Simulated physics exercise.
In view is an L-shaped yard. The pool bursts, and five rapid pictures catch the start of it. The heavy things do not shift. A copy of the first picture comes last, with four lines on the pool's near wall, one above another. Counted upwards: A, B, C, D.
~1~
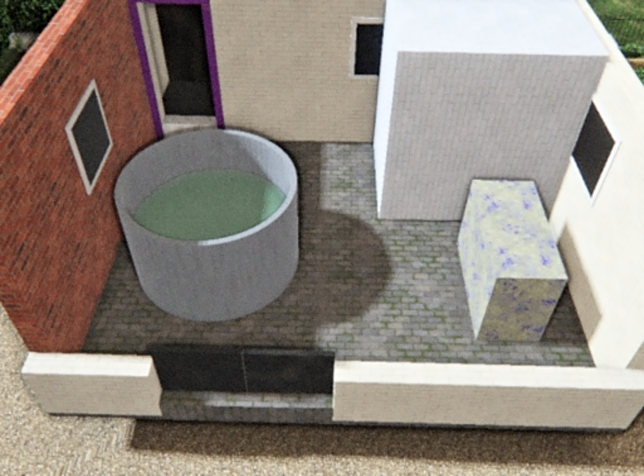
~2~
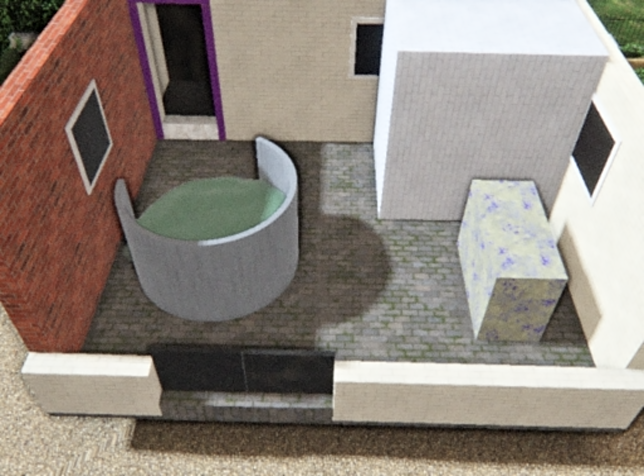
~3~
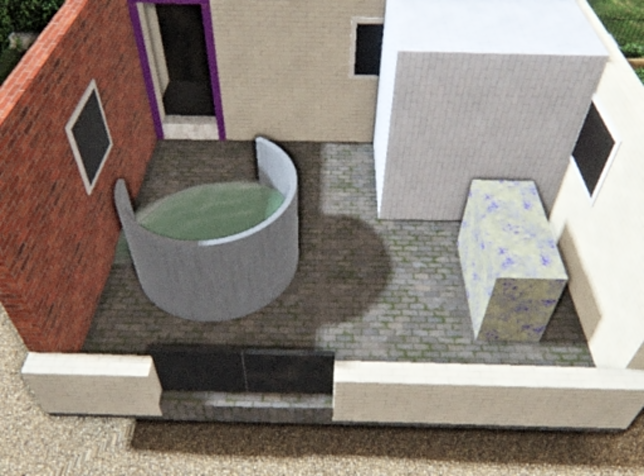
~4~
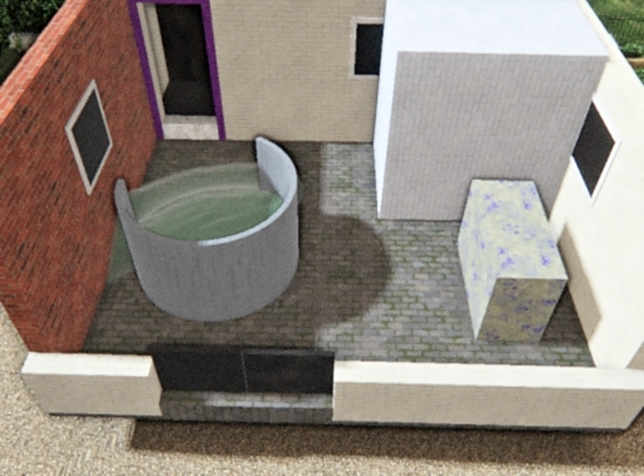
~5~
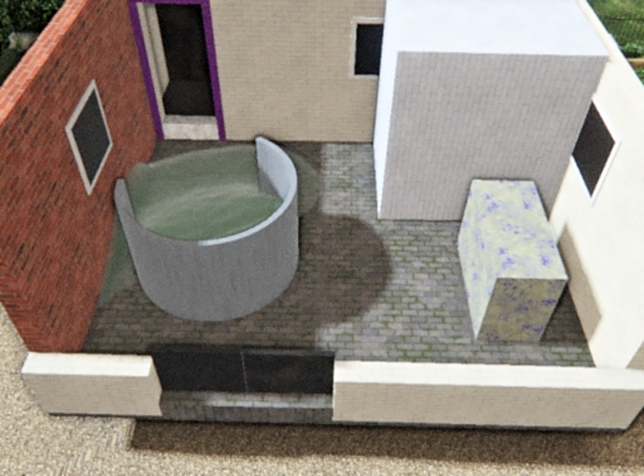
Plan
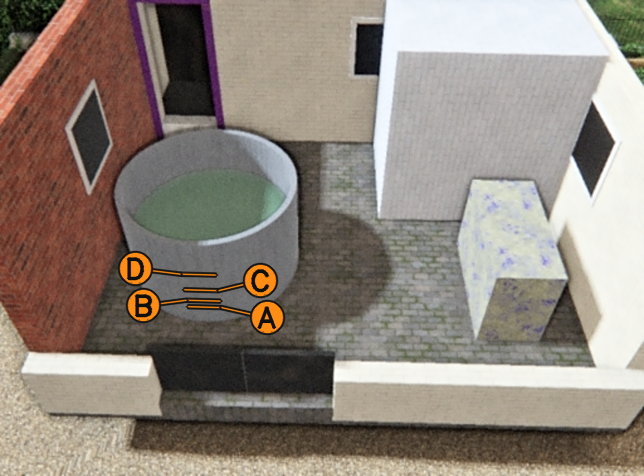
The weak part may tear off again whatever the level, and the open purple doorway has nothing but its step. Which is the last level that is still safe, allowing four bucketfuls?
Mark B just does it.
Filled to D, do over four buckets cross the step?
Yes, that goes wrong.
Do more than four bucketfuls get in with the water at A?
No.
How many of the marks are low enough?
Two of the four.
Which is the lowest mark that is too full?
C.
On the marked copy, A at (204, 307); B at (203, 300); C at (201, 290); D at (198, 274); from the bottom up A, B, C, D.
If A is chosen, nothing gets over.
If B is chosen, a bucket or two gets in.
If C is chosen, about 11 bucketfuls get in.
If D is chosen, dozens of bucketfuls pour in.
